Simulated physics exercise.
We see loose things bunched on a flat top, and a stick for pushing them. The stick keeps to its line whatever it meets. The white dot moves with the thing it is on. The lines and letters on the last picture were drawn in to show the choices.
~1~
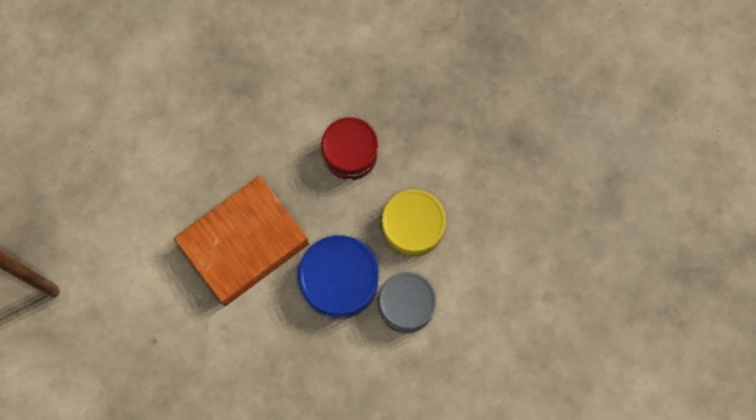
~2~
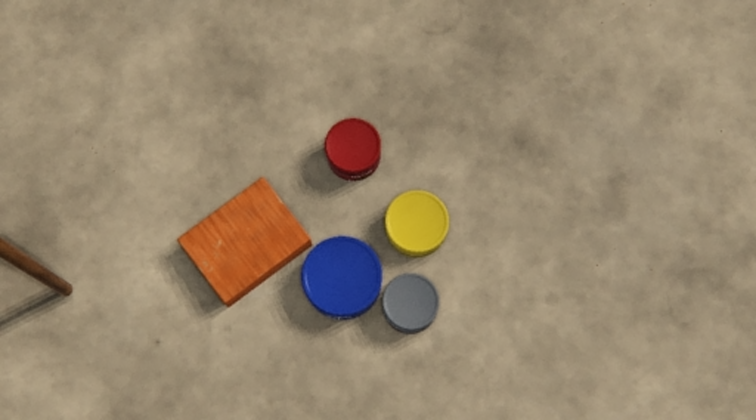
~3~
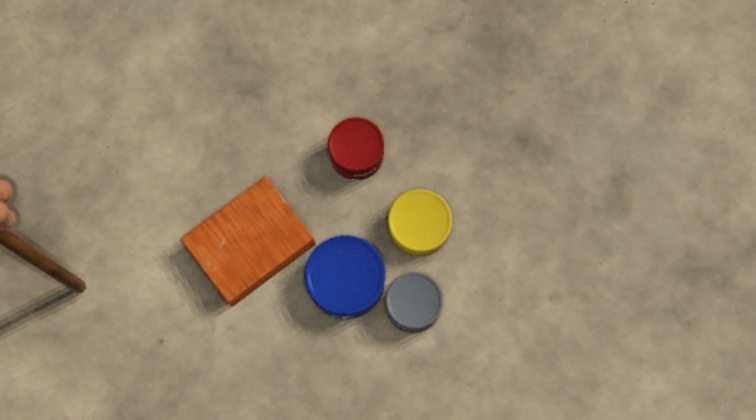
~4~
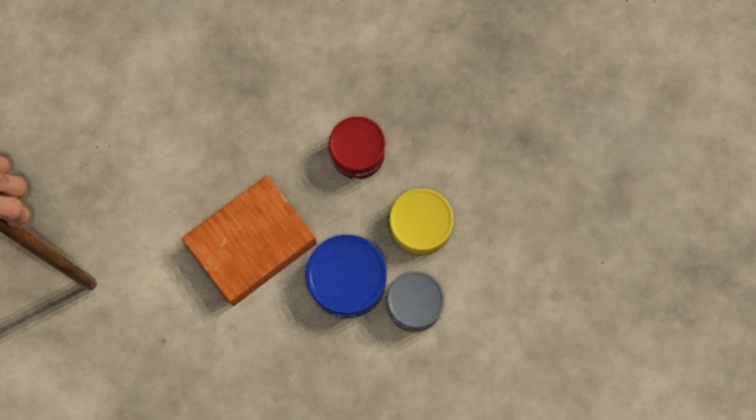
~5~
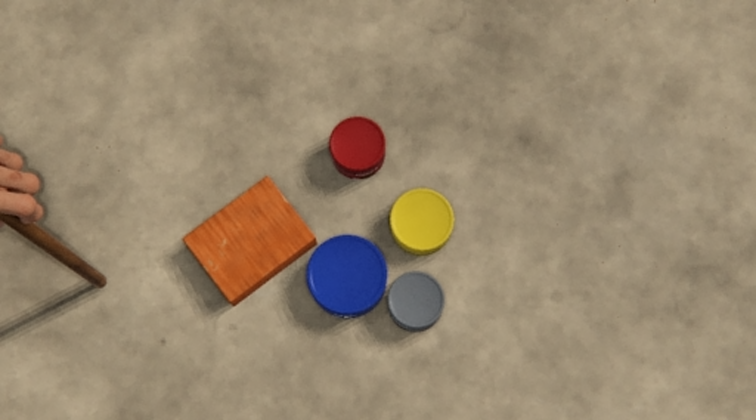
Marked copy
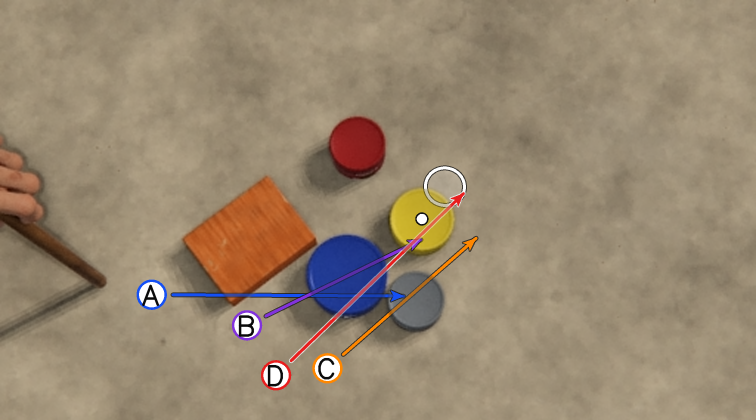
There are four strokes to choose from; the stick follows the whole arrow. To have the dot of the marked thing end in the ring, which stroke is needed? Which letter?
Push along A.
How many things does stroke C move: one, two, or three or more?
One.
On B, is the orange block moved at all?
On that stroke, no.
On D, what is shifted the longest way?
It is the yellow tub.
On the marked copy, A from (173, 295) to (404, 296); B from (266, 316) to (421, 240); C from (343, 354) to (476, 238); D from (291, 361) to (464, 193); the ring at (445, 187); the white dot at (422, 219).
Following A. Soon after the start, foot of the stick (257, 296); yellow tub (421, 223); orange block (269, 233).
Later, foot of the stick (340, 296); yellow tub (427, 218); orange block (279, 228); blue jar (378, 267).
In the end, foot of the stick (404, 296); yellow tub (446, 188); blue jar (415, 249); the dot on the yellow tub is in the ring.
As for the rest, B leaves the dotted thing at (490, 176); C leaves the dotted thing at (421, 223); D leaves the dotted thing at (459, 155).
